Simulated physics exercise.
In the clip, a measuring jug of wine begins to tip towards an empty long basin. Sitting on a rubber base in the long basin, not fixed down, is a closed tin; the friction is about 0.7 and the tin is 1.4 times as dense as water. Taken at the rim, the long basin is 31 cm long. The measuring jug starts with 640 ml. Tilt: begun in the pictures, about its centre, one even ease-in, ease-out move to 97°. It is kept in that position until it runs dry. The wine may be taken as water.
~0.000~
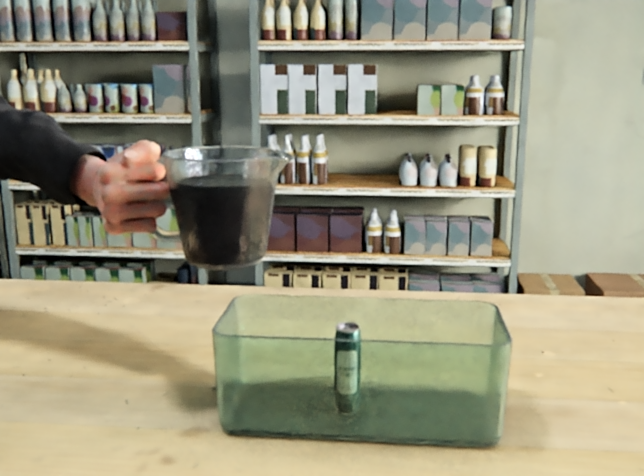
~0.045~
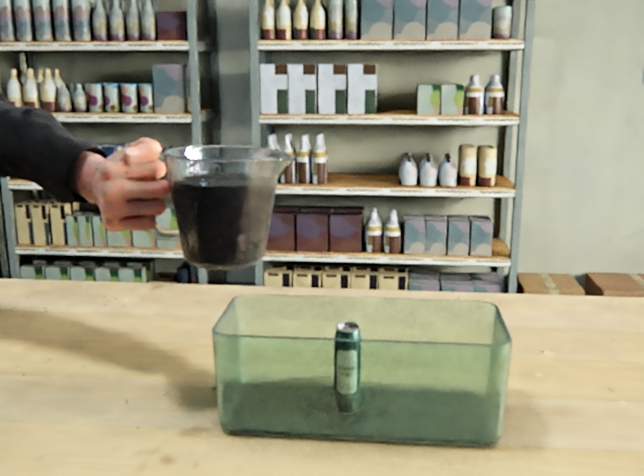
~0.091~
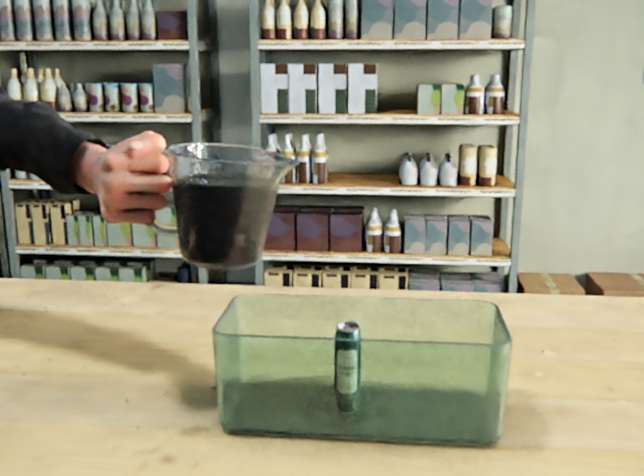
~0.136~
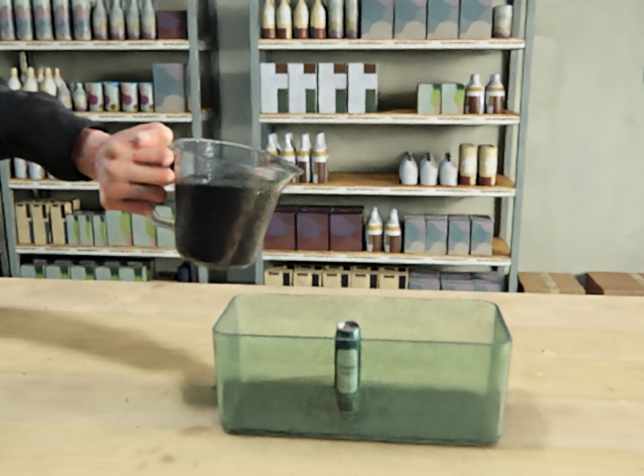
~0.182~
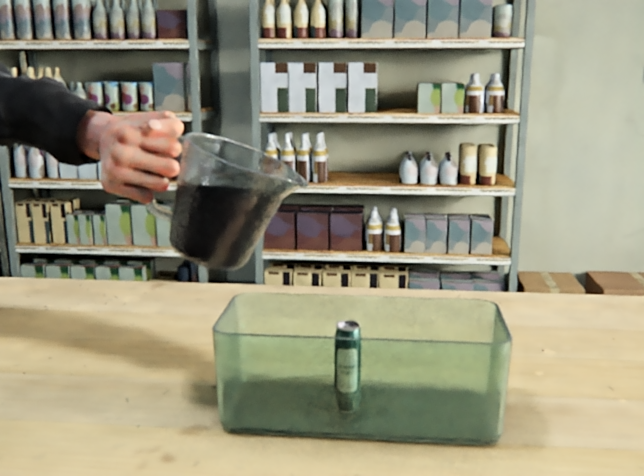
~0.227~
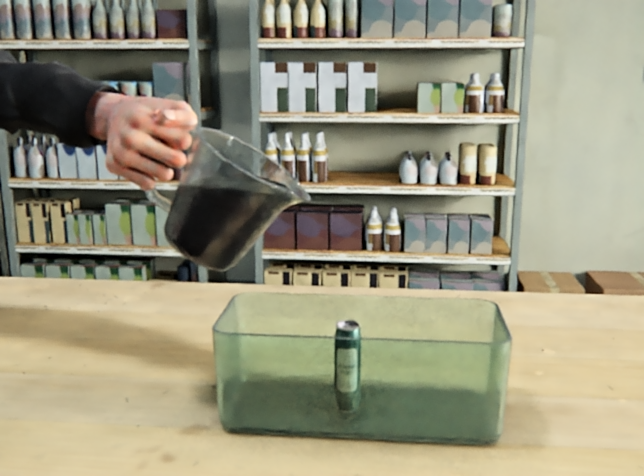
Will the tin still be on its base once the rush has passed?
No - odds are it is tipped over.
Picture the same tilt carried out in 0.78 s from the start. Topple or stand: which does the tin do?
In that case the tin overturns.
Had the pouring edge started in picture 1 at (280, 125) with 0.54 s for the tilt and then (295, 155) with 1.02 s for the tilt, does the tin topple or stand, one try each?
The tin overturns the first time and overturns the second time.
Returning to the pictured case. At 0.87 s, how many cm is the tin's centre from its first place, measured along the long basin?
Around 6 cm.
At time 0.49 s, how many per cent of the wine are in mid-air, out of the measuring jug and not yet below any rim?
I'd say close to 24 per cent.
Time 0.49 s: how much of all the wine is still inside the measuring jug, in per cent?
Around 58 percent.
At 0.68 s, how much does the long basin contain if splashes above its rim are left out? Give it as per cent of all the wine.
Roughly 74 %.
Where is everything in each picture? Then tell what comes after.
It leans 0°; its right rim is at (294, 156); the wine meets the walls at (176, 180) and (273, 181); the long basin's rim runs from (224, 315) to (504, 324); the tin's top is at (348, 331), in the first picture.
It leans 1°; its right rim is at (295, 157); the wine meets the walls at (177, 179) and (273, 181), in the second picture.
It leans 6°; its right rim is at (299, 163); the wine meets the walls at (179, 178) and (276, 183), in the third picture.
It leans 12°; its right rim is at (304, 171); the wine meets the walls at (182, 177) and (279, 184), in the fourth picture.
It leans 21°; its right rim is at (308, 184); the wine meets the walls at (184, 182) and (287, 187), in the fifth picture.
It leans 31°; its right rim is at (311, 199); the wine meets the walls at (182, 186) and (294, 191), in the sixth picture.
Then, 0.49 s in, the tilt is 90° and 57 per cent is still to pour; the tin stands where it began.
Then, 0.68 s in, the tilt is 97° and 15 per cent is still to pour; the tin stands 2 cm from where it began.
Then, 0.87 s in, the tilt is 97° and 2 per cent is still to pour; the tin leans 28°.
Then, 1.09 s in, the tilt is 97° and 0 per cent is still to pour; the tin lies on its side.
Finally, the tin lies on its side.
